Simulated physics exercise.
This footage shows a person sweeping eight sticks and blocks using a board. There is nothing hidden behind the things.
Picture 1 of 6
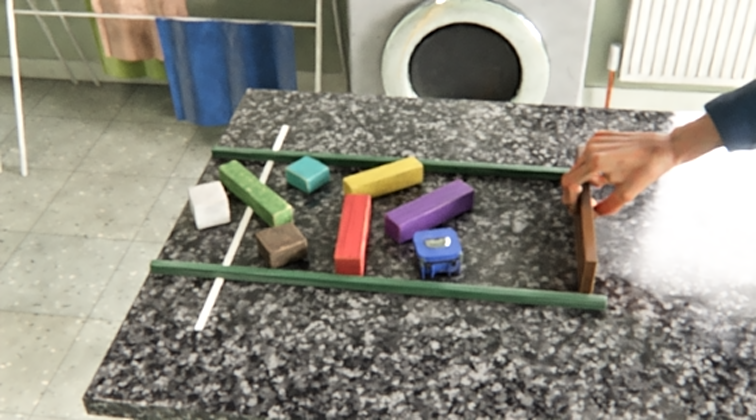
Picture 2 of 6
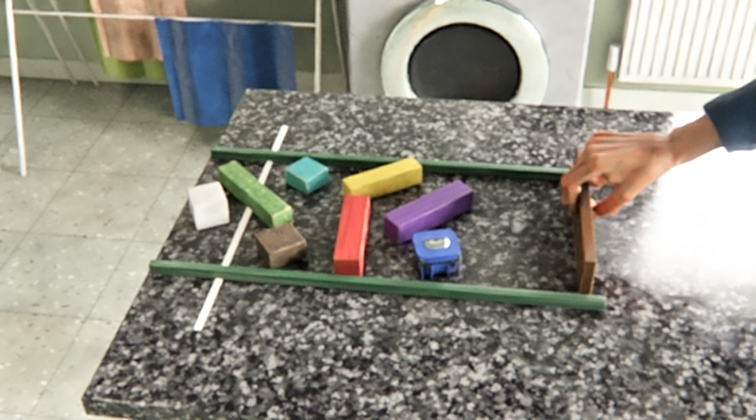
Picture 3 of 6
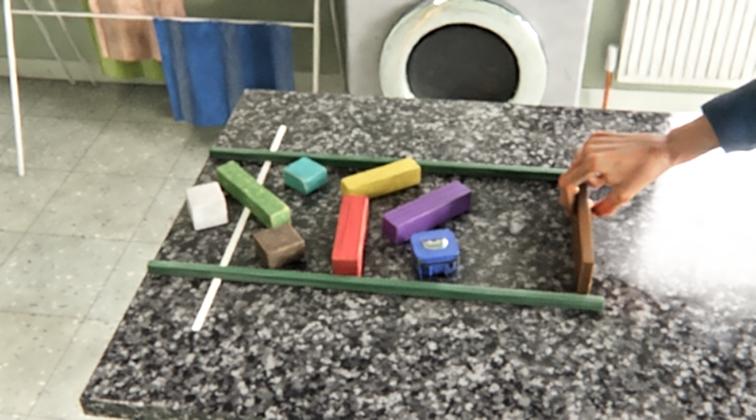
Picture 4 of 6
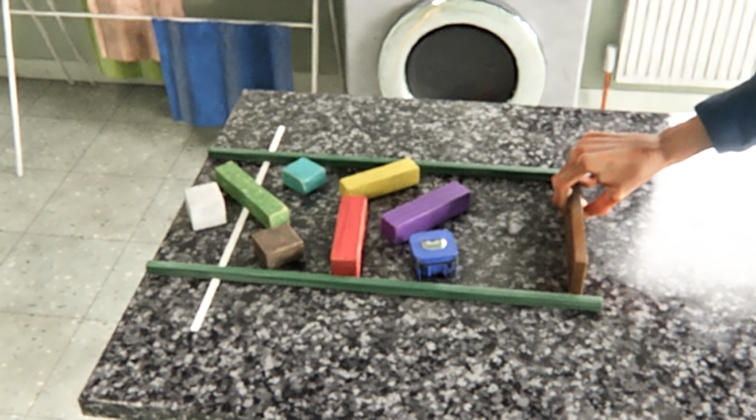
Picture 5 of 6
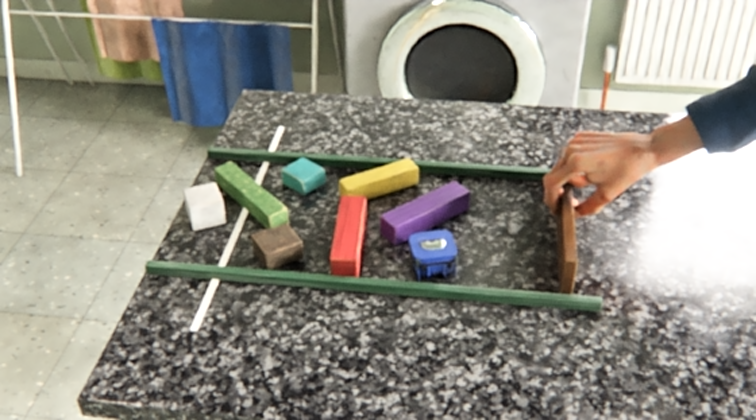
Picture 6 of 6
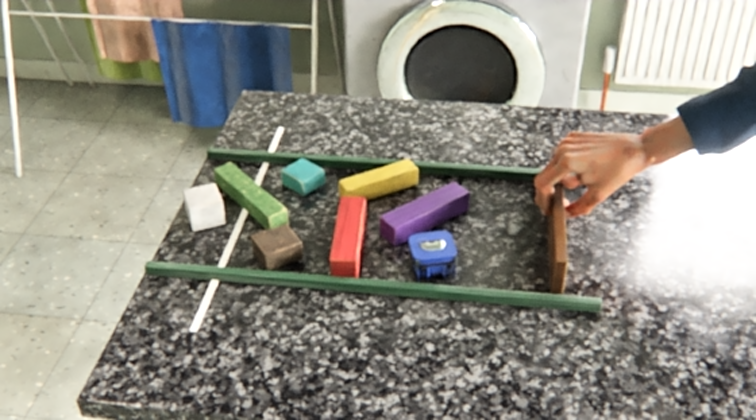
On a speckled stone countertop, a hand holds a brown board upright between two green rails and slides it a short way left, while the colourful bars, the small blocks and a blue case stay essentially still.
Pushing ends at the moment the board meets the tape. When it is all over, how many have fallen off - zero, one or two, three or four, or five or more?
After the push, three or four have dropped.
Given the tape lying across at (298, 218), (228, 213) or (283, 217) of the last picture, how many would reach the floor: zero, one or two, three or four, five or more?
Just one or two; five or over; one to two.
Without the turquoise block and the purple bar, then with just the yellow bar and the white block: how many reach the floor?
Try 1: 2; try 2: 2.
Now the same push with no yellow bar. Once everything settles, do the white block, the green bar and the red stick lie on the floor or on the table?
Well, the white block topples off, the green bar topples off and the red stick is left in place.
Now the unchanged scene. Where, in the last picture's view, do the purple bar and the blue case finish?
Near (215, 199) and (209, 236).
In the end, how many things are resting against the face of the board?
Count recorded: 3.
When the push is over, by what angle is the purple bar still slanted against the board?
About 25°.
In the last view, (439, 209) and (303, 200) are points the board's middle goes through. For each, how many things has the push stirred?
That makes 2 at the first spot and 8 at the second.
Soon after, none off yet; white block at rest near (204, 207); green bar at rest near (250, 196); turquoise block at rest near (303, 177).
After that, none off yet; white block displaced a little near (192, 207); green bar displaced a little near (220, 200); turquoise block displaced a little near (289, 173).
In the end, the number that fall off is three or four; gone, red stick, black block, green bar and white block.
